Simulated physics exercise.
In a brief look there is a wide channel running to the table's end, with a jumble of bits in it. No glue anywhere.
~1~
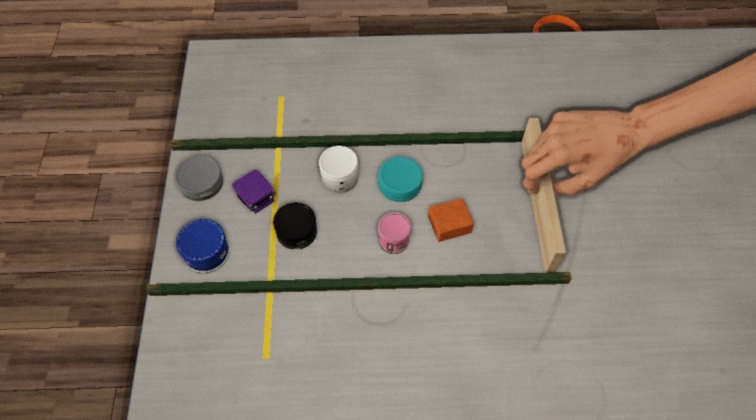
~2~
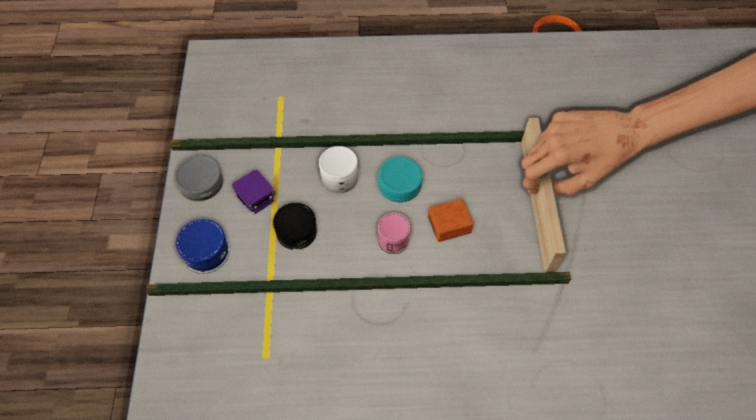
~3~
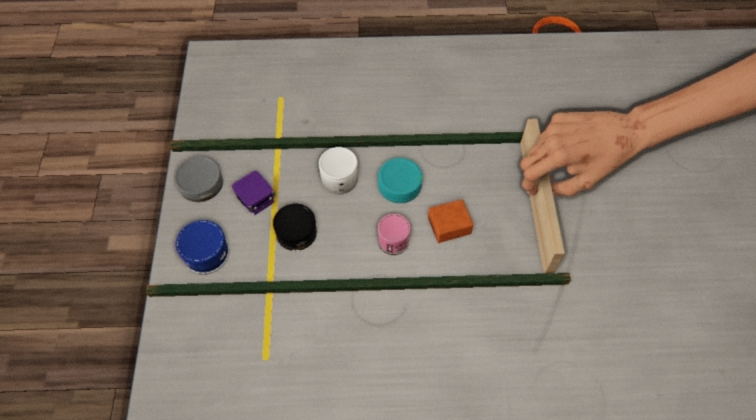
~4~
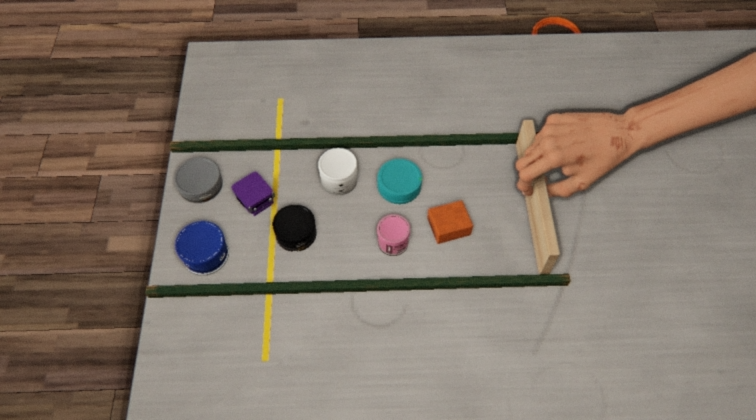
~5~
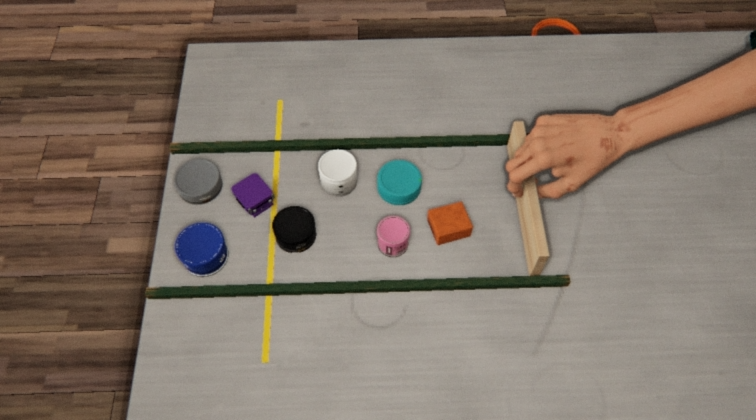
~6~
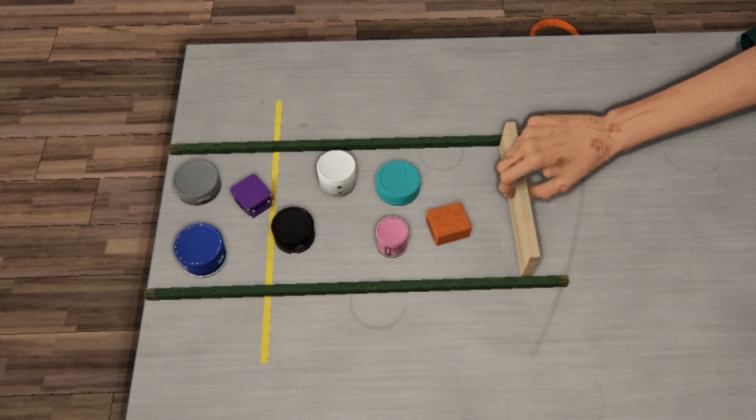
Wooden board held by a hand sliding slightly left between green rails, toward still coloured tubs and blocks near yellow tape.
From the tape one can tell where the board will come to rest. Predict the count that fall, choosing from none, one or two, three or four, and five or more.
Those that leave the table: Not one.
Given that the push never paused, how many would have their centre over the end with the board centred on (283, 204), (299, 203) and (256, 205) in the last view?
Taking the three positions in turn, the counts come to 0, 0 and 0.
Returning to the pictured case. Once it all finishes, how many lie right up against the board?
In total, 3.
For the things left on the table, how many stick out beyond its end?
I'd say 0 of them.
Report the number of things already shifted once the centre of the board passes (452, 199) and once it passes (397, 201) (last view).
At the first place 1, at the second 4.
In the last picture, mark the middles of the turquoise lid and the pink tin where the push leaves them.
Turquoise lid at (251, 191), pink tin at (253, 251).
A little later, none off yet; grey tub at rest near (197, 183); blue pot at rest near (201, 251); purple case at rest near (252, 197).
When it is over, the number that fall off is zero.
